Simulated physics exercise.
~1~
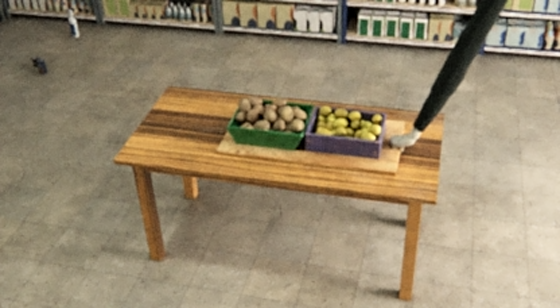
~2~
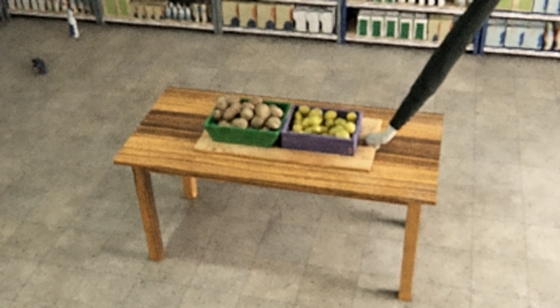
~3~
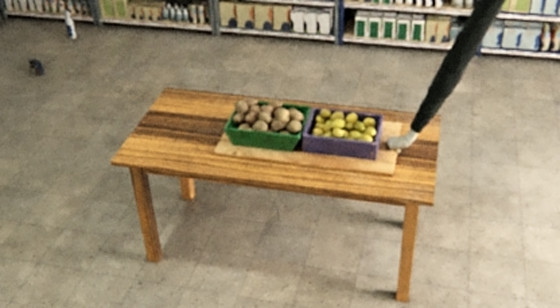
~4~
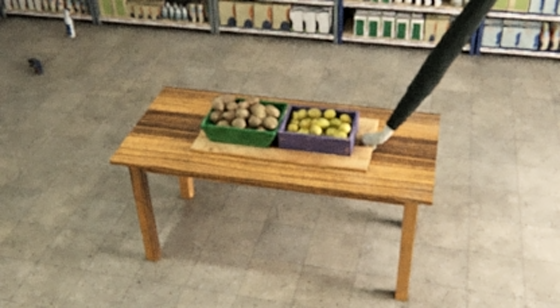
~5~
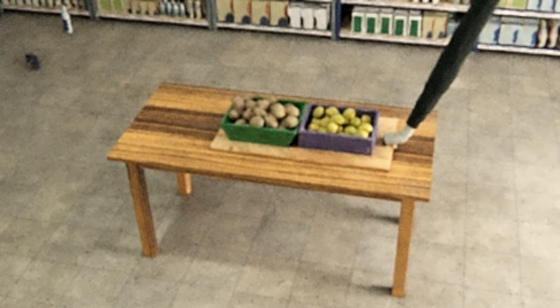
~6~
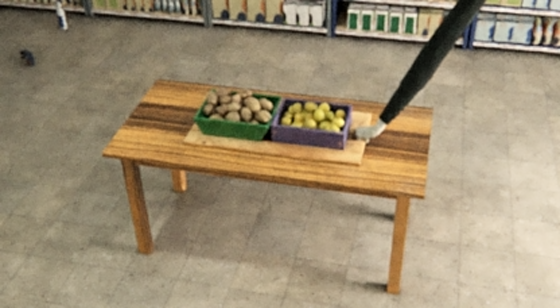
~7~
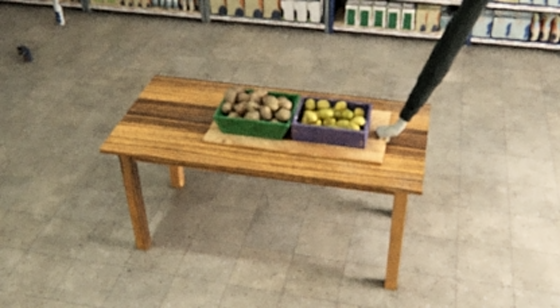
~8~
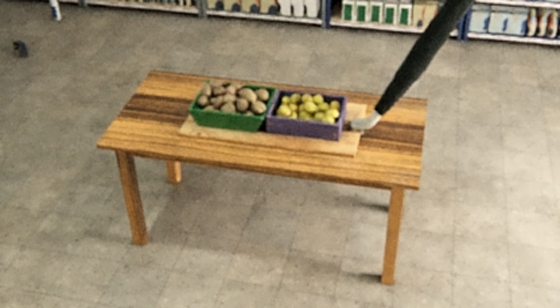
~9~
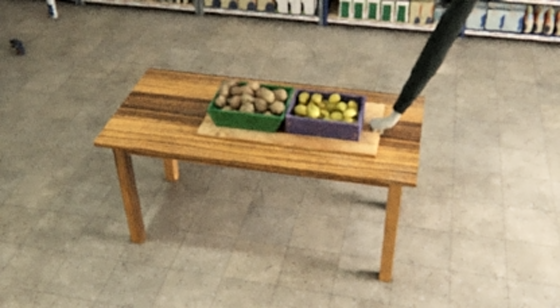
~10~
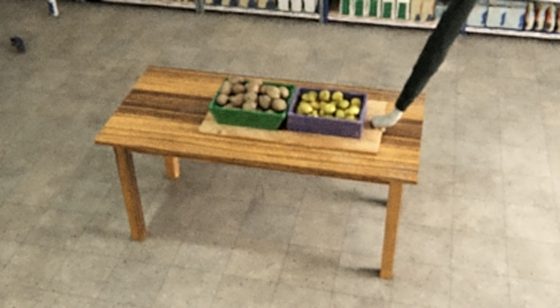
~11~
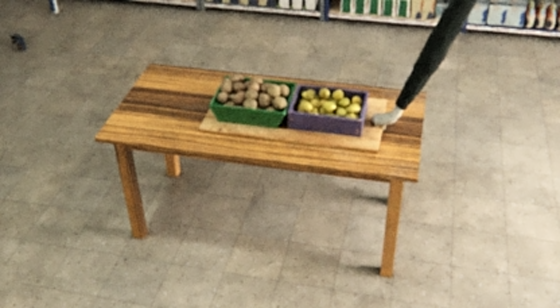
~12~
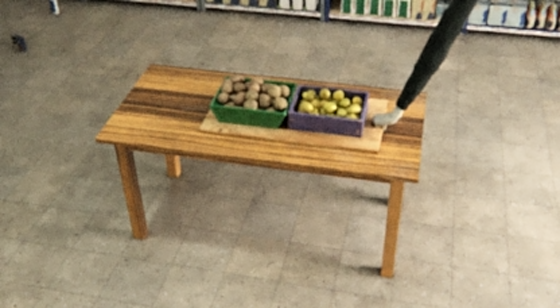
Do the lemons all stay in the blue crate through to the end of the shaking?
Yes, the lemons all stay in the blue crate, and none lie on the board or table when it comes to rest.
A board with crates of potatoes and lemons slides left and right, then stops, nothing spilled.
